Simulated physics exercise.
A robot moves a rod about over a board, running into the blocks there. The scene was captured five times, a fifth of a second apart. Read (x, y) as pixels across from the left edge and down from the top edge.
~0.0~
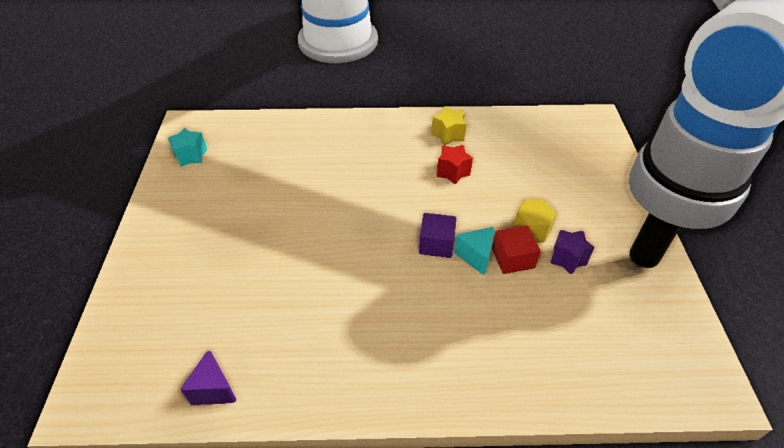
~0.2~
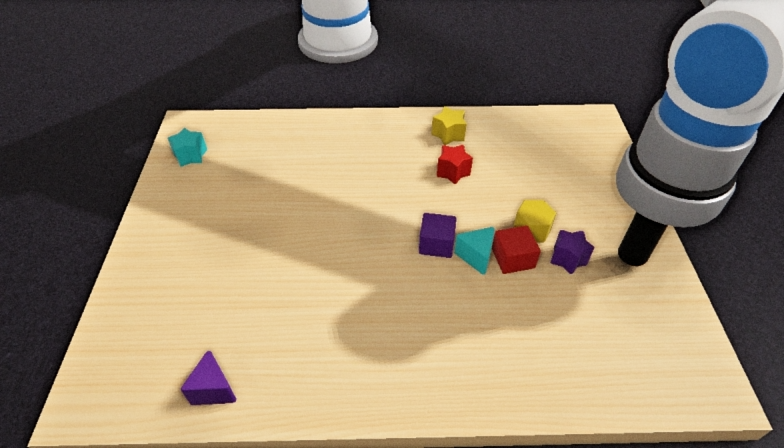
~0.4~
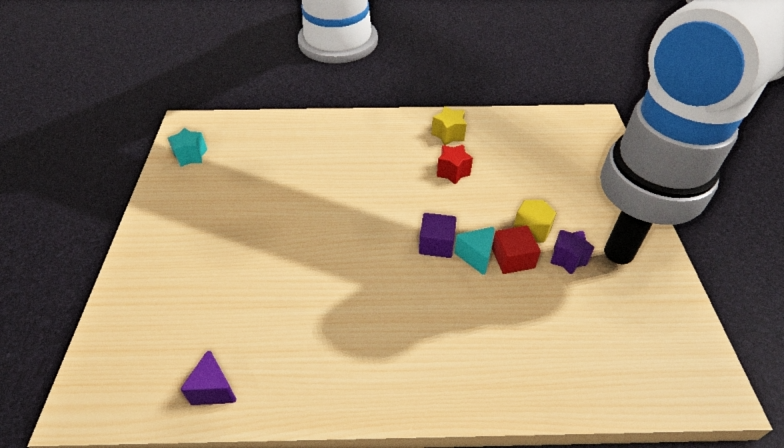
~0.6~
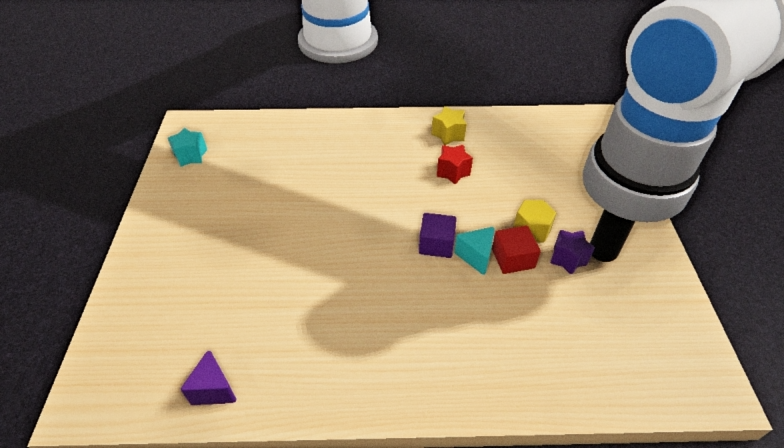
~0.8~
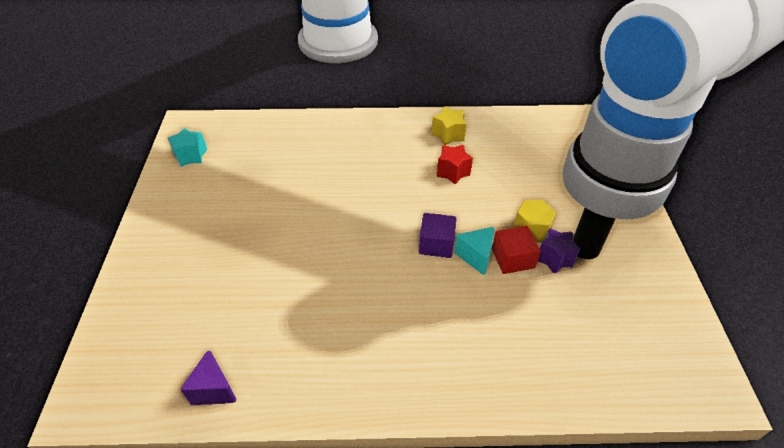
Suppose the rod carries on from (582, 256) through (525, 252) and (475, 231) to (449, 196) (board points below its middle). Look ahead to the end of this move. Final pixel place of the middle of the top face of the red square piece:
Most likely (446, 253).
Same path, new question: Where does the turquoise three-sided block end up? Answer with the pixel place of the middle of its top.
Put as a pixel place, it's (412, 257).
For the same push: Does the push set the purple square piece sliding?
In short: Yes.
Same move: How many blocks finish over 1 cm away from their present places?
There will be three or more blocks that move more than 1 cm.
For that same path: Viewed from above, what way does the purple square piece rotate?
The block turns clockwise.
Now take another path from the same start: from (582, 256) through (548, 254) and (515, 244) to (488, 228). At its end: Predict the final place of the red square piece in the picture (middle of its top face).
Somewhere near (459, 247).
On the path given first. One third of the way, rod at (526, 245); purple square piece at (423, 224), turned 50° clockwise; turquoise three-sided block at (441, 245); red square piece at (472, 248), turned 15° clockwise; purple star-shaped block at (507, 246), turned 25° anticlockwise.
Two thirds of the way, rod at (475, 223); purple square piece at (421, 223), turned 50° clockwise; turquoise three-sided block at (412, 257), turned 25° anticlockwise; red square piece at (446, 253); purple star-shaped block at (476, 238), turned 60° anticlockwise.
At the end, rod at (450, 189); purple square piece at (421, 223), turned 50° clockwise; turquoise three-sided block at (412, 257), turned 25° anticlockwise; red square piece at (446, 253); purple star-shaped block at (476, 238), turned 60° anticlockwise.
